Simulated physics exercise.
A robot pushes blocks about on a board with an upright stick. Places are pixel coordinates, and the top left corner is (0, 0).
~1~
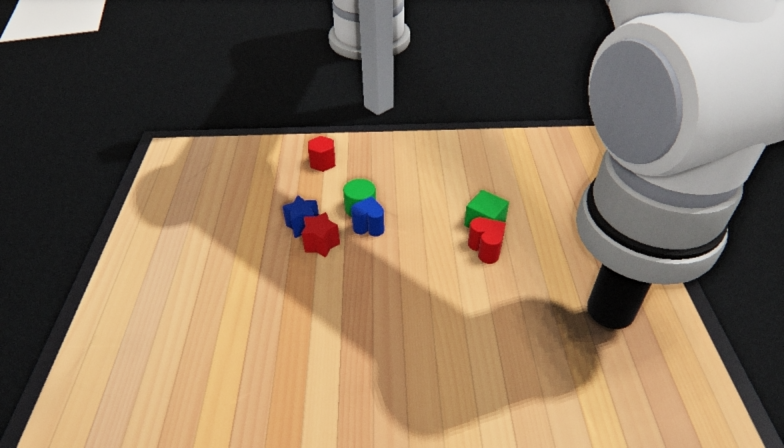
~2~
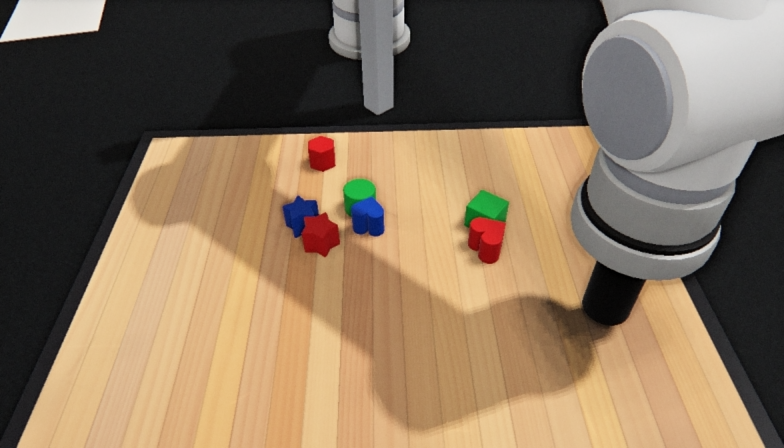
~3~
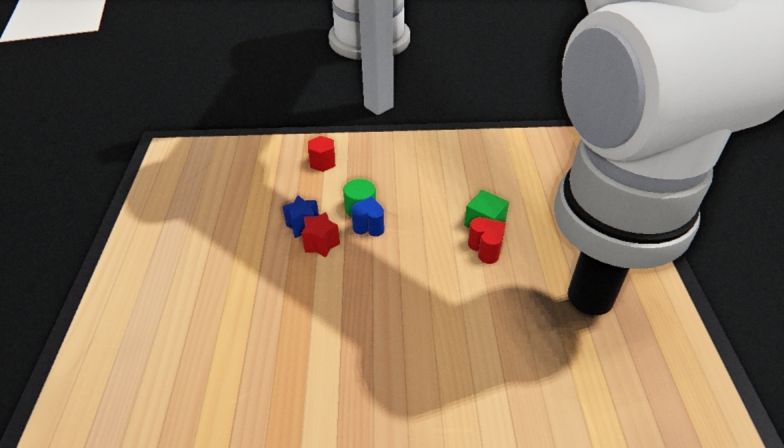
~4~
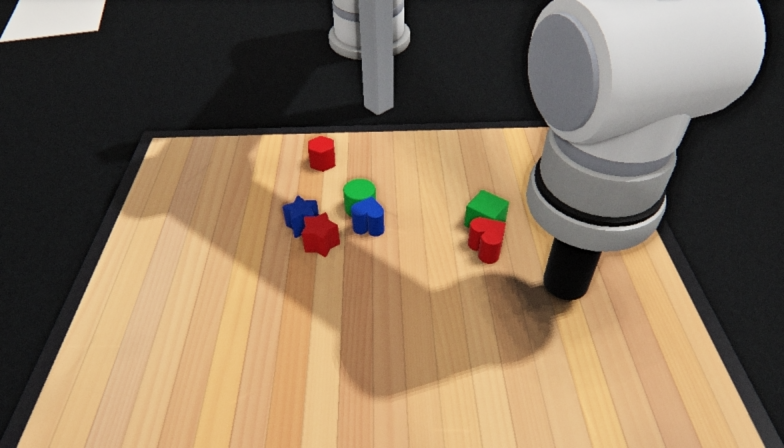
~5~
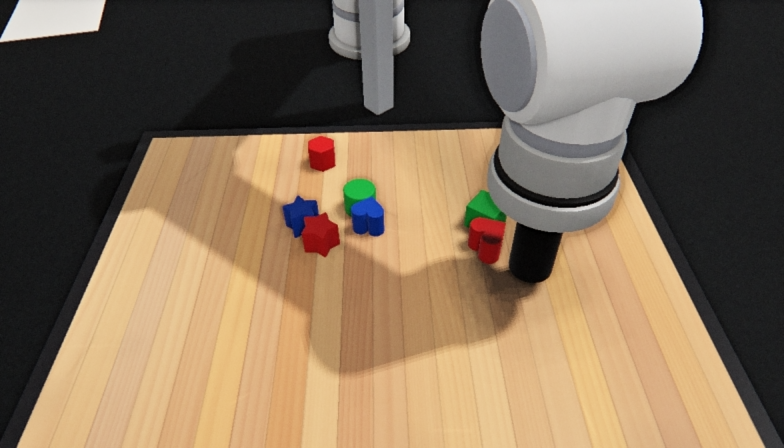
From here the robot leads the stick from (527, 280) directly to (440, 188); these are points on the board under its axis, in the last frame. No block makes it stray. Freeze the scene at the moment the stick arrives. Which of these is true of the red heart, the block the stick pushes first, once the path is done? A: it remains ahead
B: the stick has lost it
Choice B: The stick has lost it.
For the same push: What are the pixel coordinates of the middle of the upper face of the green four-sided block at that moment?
Answer: (476, 164).
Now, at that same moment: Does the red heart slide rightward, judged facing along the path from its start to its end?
I expect not.
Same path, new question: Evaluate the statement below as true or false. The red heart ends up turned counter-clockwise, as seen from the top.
It is true.
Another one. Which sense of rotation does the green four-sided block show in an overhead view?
Seen from above, its turn is clockwise.
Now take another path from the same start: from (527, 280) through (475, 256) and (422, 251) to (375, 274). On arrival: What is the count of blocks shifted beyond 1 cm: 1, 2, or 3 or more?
One moves.
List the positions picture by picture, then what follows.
In the first picture, tip of the stick at (610, 311), middles of tops, green cylinder at (359, 188), green four-sided block at (488, 203), red heart at (489, 229).
In the second picture, stick at (605, 307), nothing pushed.
In the third picture, stick at (590, 298), nothing pushed.
In the fourth picture, stick at (565, 283), nothing pushed.
In the fifth picture, stick at (530, 267), green cylinder at (359, 188), green four-sided block at (488, 203), red heart at (489, 229).
The first path, step by step. One third of the way, stick at (496, 233); green four-sided block at (485, 197); red heart at (464, 215).
Two thirds of the way, stick at (467, 203); green four-sided block at (477, 174), turned 70° clockwise; red heart at (434, 199), turned 30° anticlockwise.
At the end, stick at (441, 175); green cylinder unmoved; green four-sided block at (476, 164), turned 115° clockwise; red heart at (430, 198), turned 45° anticlockwise.
